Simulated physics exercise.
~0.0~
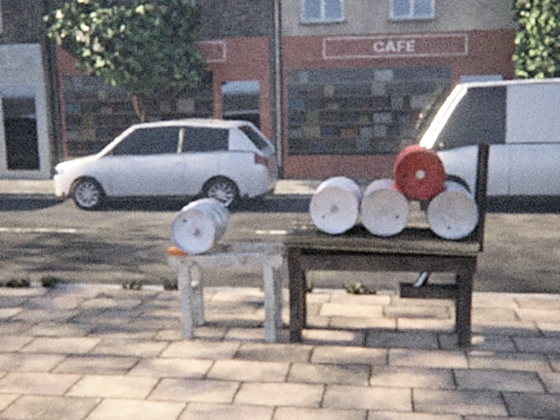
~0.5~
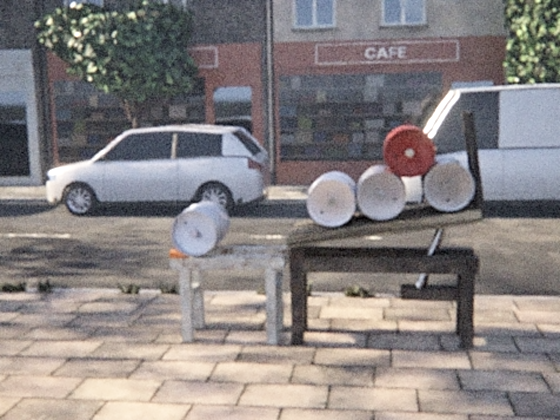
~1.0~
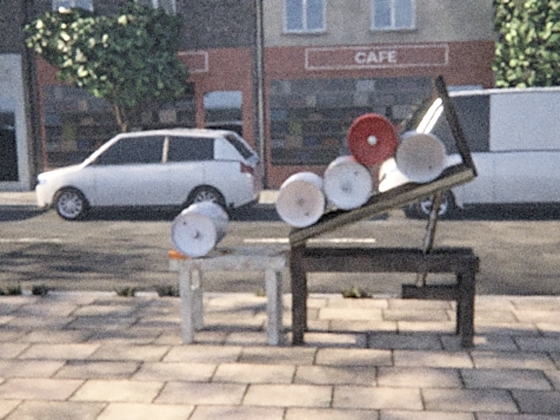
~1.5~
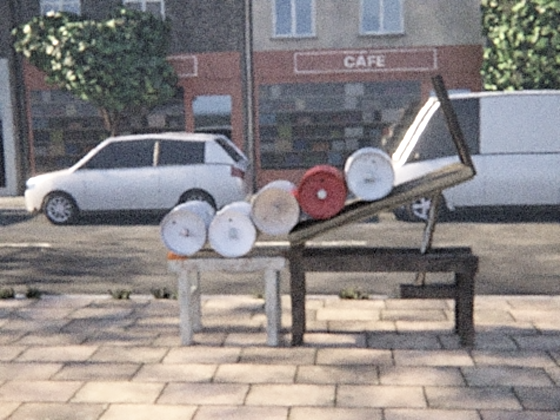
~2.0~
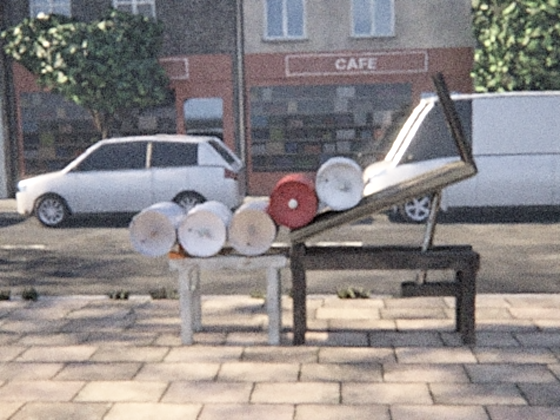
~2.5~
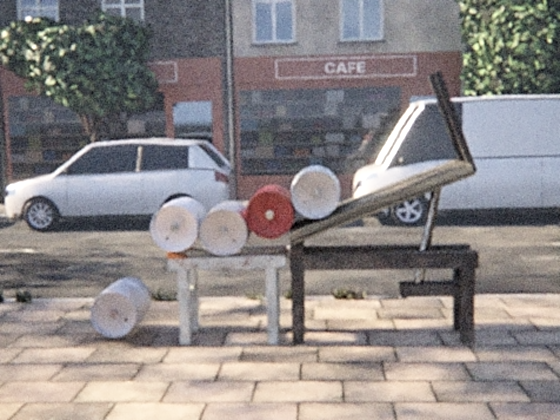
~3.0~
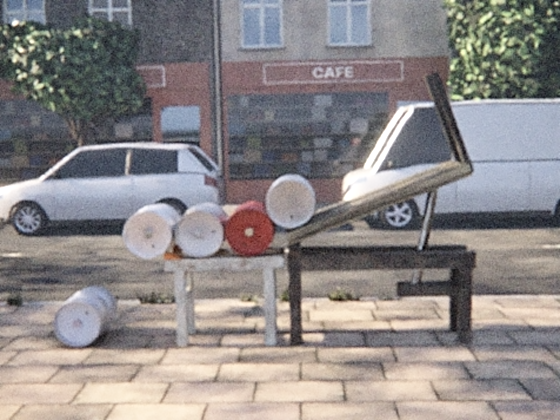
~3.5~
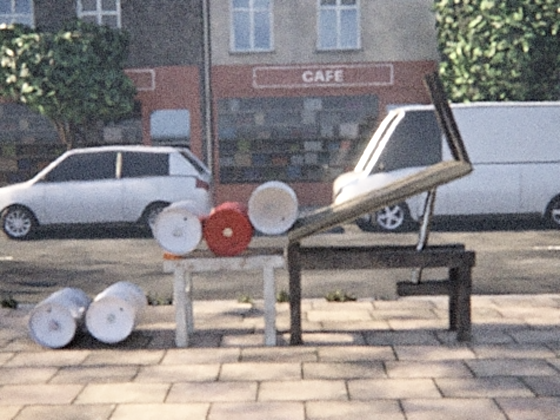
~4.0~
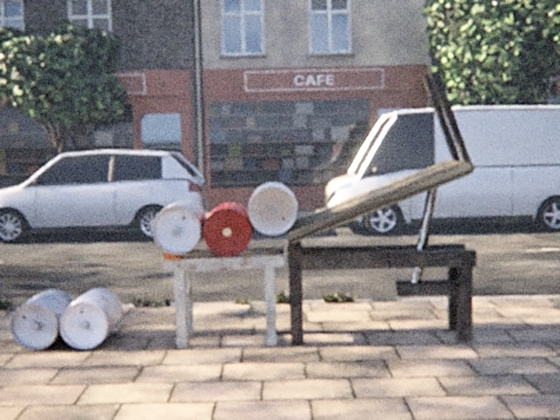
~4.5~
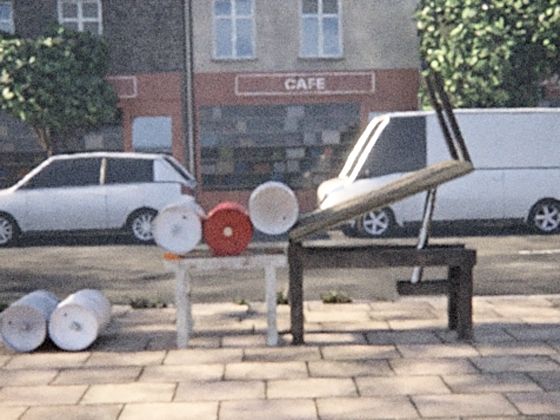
Five kegs, four white and one red, start with three white ones and the red one on a dark deck and another white one on a pale rack to the left, across the street from a cafe. The deck tilts up on its right side, and its kegs roll left towards the rack. They push along the row until one white keg drops off the far end onto the pavement. The red keg rolls onto the rack as a second white one falls. The deck stays raised, with the red keg resting between two white ones on the rack and two lying on the ground.
